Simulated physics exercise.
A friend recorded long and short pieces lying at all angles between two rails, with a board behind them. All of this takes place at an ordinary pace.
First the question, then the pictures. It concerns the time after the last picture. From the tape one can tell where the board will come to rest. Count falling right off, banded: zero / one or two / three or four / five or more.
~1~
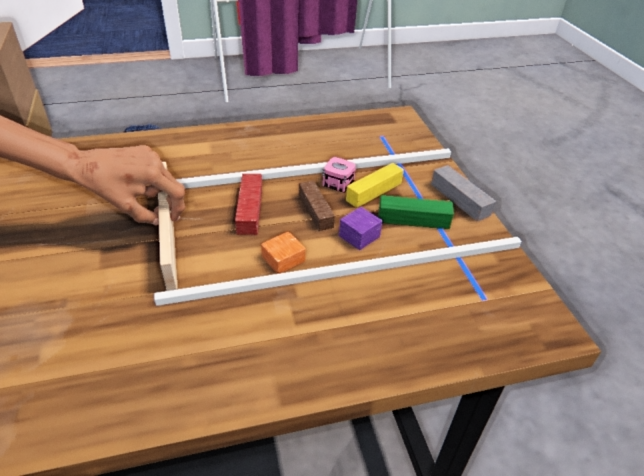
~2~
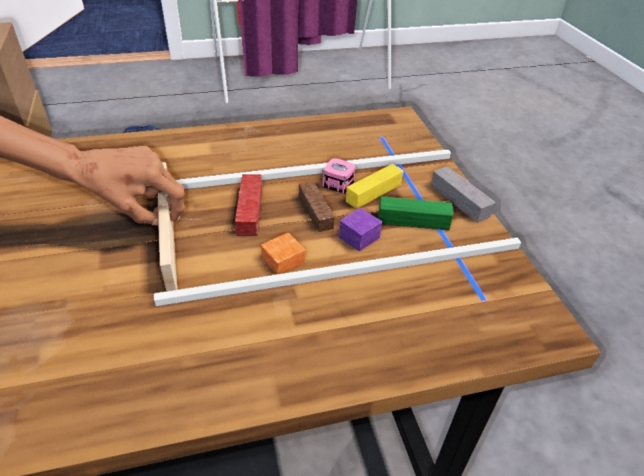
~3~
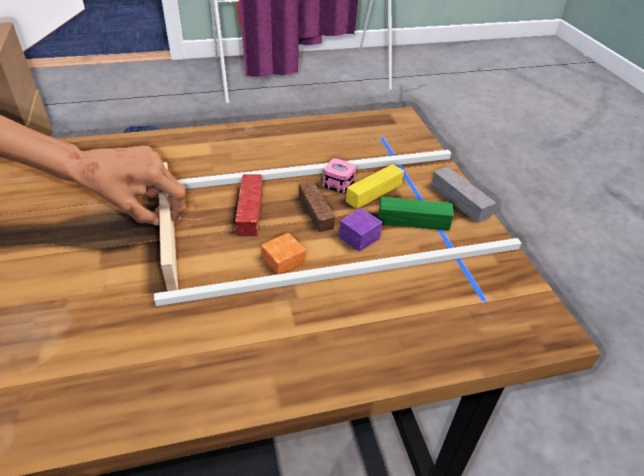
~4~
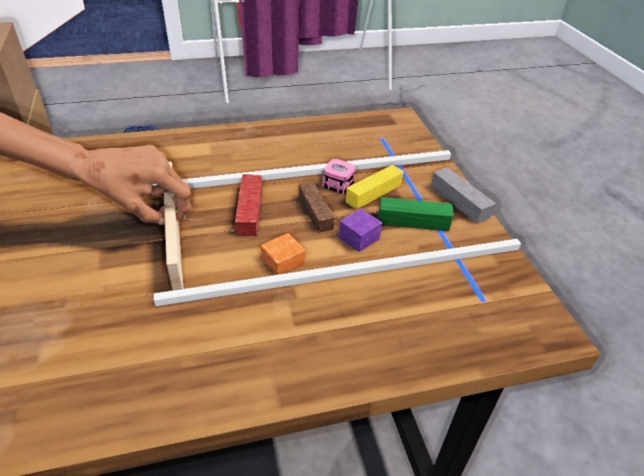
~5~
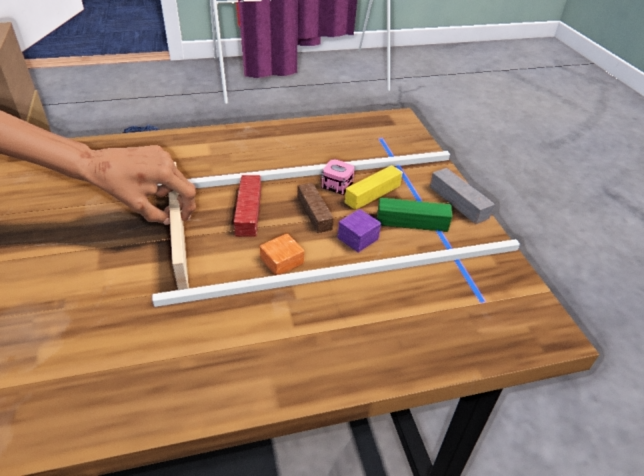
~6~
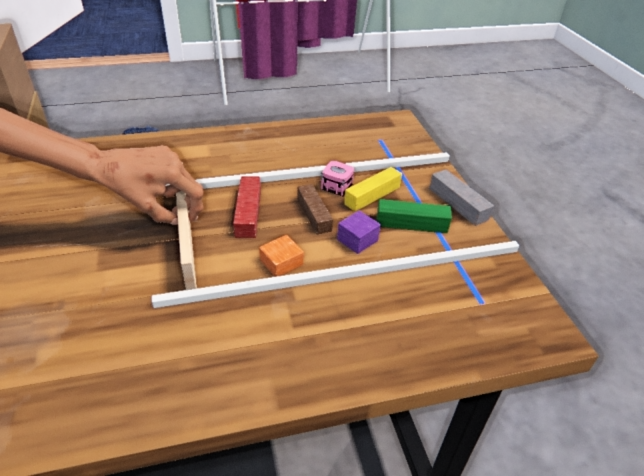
You'd see one or two pieces leave the end and fall.
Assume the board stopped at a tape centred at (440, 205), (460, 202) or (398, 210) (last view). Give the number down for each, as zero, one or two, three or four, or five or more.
The three counts come out as either three or four, more than four and no fall at all.
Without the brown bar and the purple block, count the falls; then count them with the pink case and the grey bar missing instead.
First try 0, second try 0.
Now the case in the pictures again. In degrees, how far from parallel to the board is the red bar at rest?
About 0° out of line.
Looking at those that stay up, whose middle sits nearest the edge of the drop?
Result: The green stick.
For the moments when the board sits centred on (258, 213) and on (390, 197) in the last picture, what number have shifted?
At the first spot 2, then 8.
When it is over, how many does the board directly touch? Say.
The number is 2.
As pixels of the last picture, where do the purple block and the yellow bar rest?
In the last picture the first middle sits at (472, 215) and the other at (455, 173).
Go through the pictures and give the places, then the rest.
Grey bar (462, 192); green stick (415, 212); yellow bar (375, 185); board (167, 223); tape (424, 204), in the first frame.
Green stick (415, 213); purple block (360, 229), in the second frame.
Yellow bar (375, 186); brown bar (316, 206), in the third frame.
Grey bar (462, 195); pink case (339, 176), in the fourth frame.
Green stick (414, 215); board (177, 222), in the fifth frame.
Grey bar (460, 197); green stick (413, 216); yellow bar (374, 188); board (184, 223); tape (422, 207), in the sixth frame.
Early on, none off yet; grey bar at rest near (460, 197); green stick at rest near (413, 216); yellow bar at rest near (374, 188).
A while later, none off yet; grey bar at rest near (460, 197); green stick travelled a little near (432, 212); yellow bar travelled a little near (407, 182).
Finally, the number that fall off is one or two; lost, grey bar.
